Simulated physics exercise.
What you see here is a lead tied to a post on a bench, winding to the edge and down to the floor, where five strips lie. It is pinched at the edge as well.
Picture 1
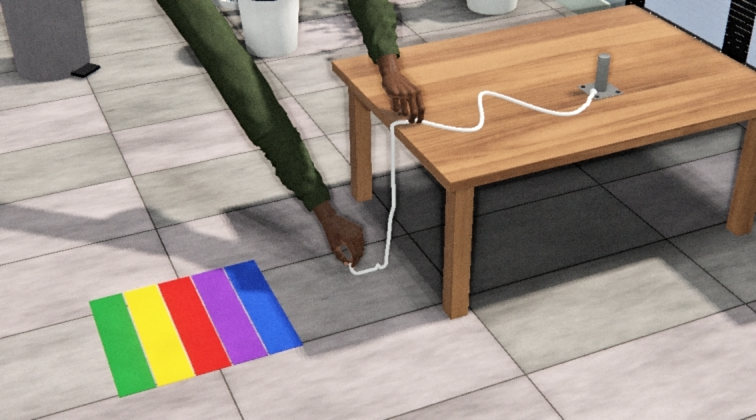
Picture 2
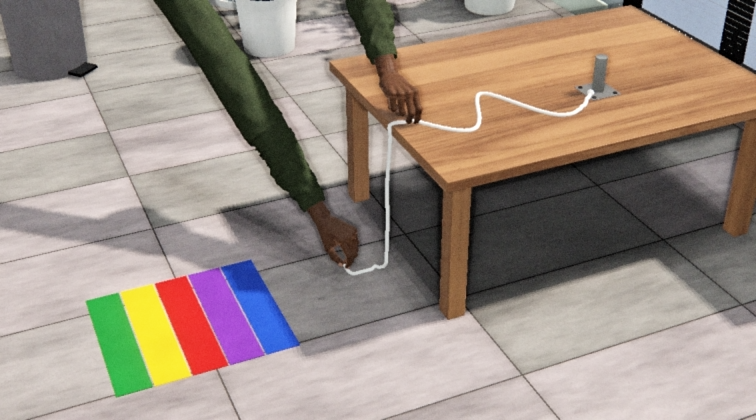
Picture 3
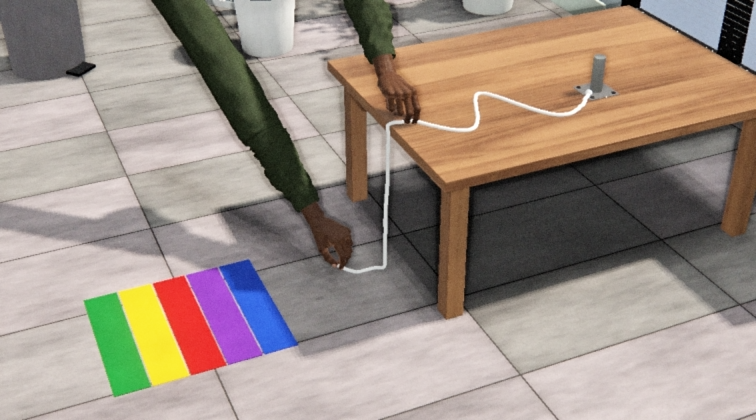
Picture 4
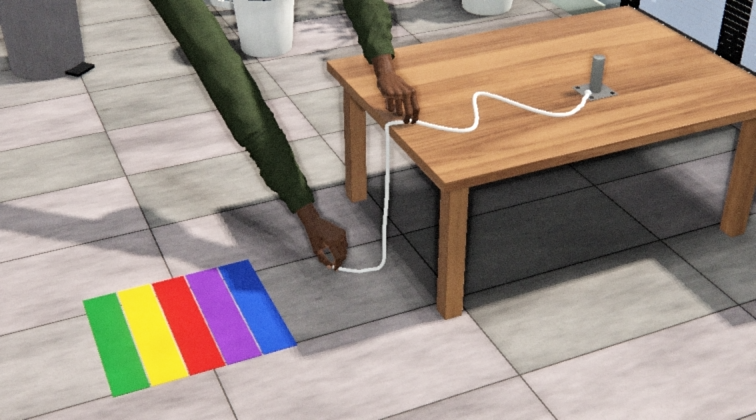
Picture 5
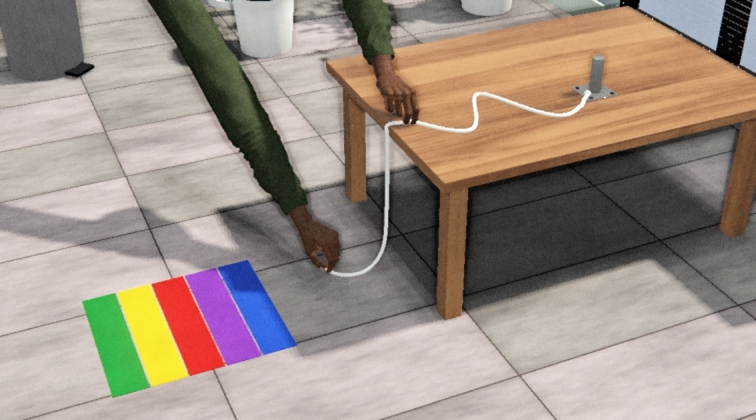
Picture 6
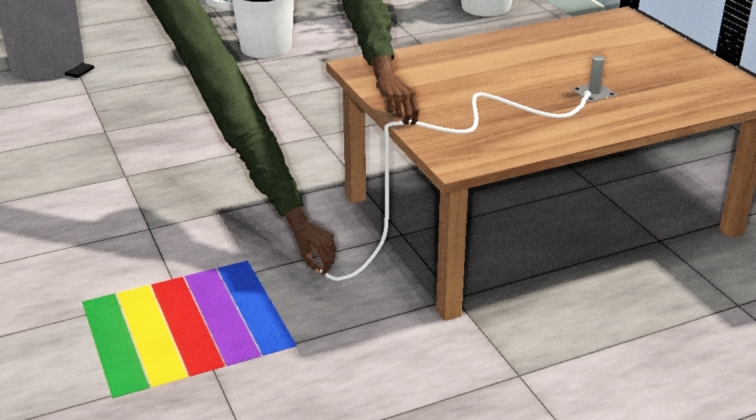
On a pale tiled floor, seen from above at an angle, a wooden table stands at right, with a grey bin and white pots behind. A white cord runs from a grey post across the tabletop and over its left edge to the floor, near green, yellow, red, purple and blue strips. One dark-sleeved hand holds it at the edge while the other slowly draws its end slightly left, and the view shifts very slightly at first.
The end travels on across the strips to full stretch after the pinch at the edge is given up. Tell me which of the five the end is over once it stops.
It is over the green strip.
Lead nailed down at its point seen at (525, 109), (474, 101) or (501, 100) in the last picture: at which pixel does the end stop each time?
Respectively (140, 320), (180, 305) and (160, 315).
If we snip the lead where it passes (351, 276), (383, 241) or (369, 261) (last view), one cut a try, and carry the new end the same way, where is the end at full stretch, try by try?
Going through them in turn gives (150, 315), (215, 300) and finally (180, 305).
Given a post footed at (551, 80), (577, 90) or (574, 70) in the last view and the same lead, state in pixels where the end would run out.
First (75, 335), then (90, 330), and last (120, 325).
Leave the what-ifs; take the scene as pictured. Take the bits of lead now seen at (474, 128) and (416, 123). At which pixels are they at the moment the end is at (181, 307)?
They end up at (388, 149) and at (371, 205).
Soon after, end near (181, 307); over red.
After that, end near (134, 319); over yellow.
At the stop, end near (107, 326); over green. It gets as far as the green strip.
